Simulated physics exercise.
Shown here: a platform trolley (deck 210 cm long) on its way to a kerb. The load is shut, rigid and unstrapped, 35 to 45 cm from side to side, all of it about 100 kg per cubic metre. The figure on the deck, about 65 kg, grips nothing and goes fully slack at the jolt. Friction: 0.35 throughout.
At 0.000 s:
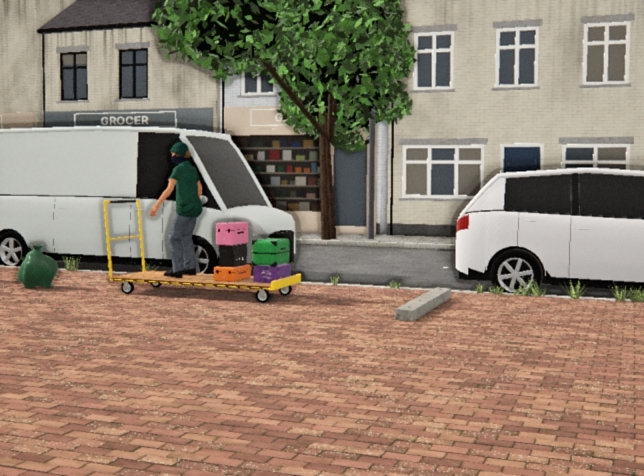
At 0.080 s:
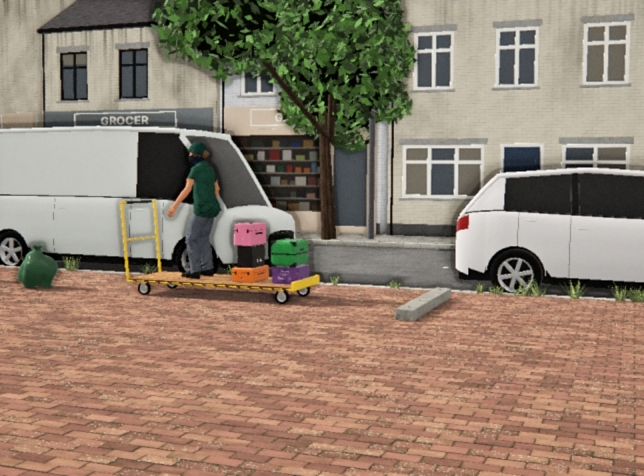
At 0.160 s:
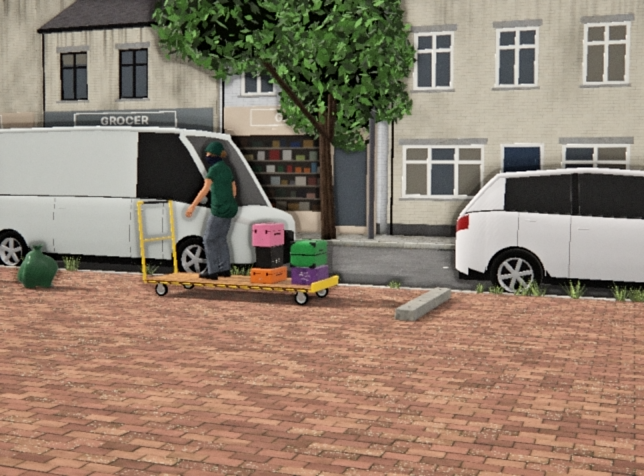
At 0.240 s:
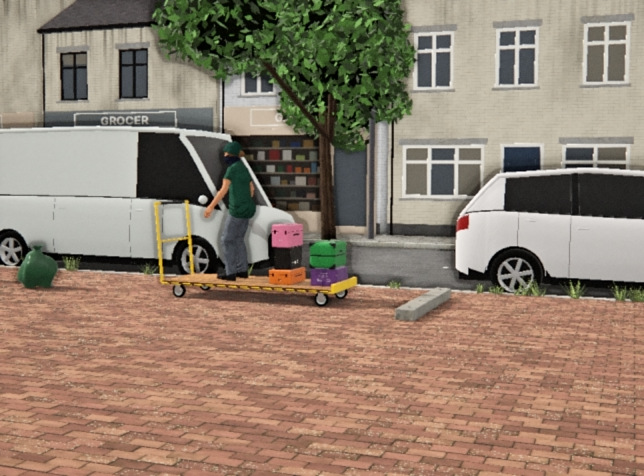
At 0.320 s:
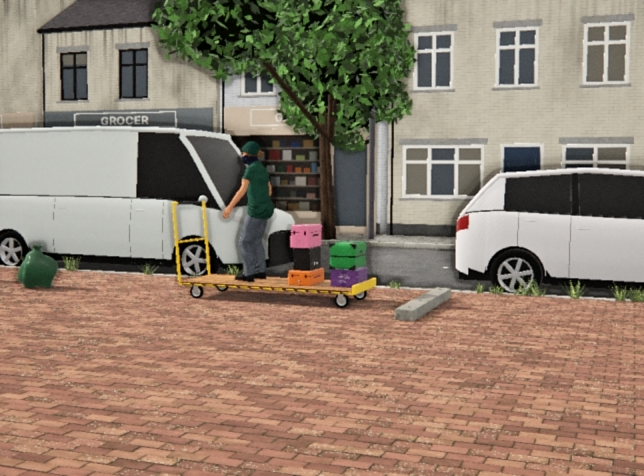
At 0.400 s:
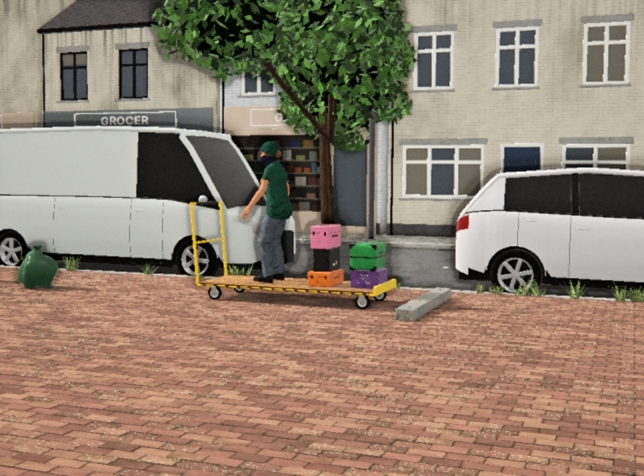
A person in a green top and cap stood on a yellow platform trolley stacked with pink, black, orange, green and purple cases as it rolled right across the brick paving, past a parked white van.
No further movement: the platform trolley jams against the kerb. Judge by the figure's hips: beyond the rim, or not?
It clears the edge.
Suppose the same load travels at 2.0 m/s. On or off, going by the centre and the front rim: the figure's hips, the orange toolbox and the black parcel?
I'd expect the hips to stay in place, orange to stay in place and black to stay in place.
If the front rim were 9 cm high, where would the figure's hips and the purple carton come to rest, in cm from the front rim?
So the hips carry on 110 cm beyond the rim, while the purple one stops 20 cm short of it.
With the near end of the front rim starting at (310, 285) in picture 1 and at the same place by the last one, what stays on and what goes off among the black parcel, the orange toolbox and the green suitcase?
Then the black one is still in place, the orange one is still in place and the green one is past the rim.
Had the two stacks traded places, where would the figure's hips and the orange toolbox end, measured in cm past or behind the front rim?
Rest positions - hips: 70 past; orange: 20 behind.
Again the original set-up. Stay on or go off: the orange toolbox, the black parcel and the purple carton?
Final: Orange secure, black gone, purple secure.
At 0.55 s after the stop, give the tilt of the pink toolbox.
Roughly 160° off the vertical.
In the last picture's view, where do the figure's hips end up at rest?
(493, 303).
Impact comes at 0.55 s.
After 0.80 s the figure's hips are 51 cm behind the rim, near (381, 232) in the last picture's view.
After 1.10 s the figure's hips are 23 cm past the rim, near (446, 258) in the last picture's view.
After 1.55 s the figure's hips are 62 cm past the rim, near (482, 302) in the last picture's view.
Final state at 3.1 s, past the rim, green suitcase, black parcel, pink toolbox and the figure's hips; behind it, purple carton and orange toolbox.
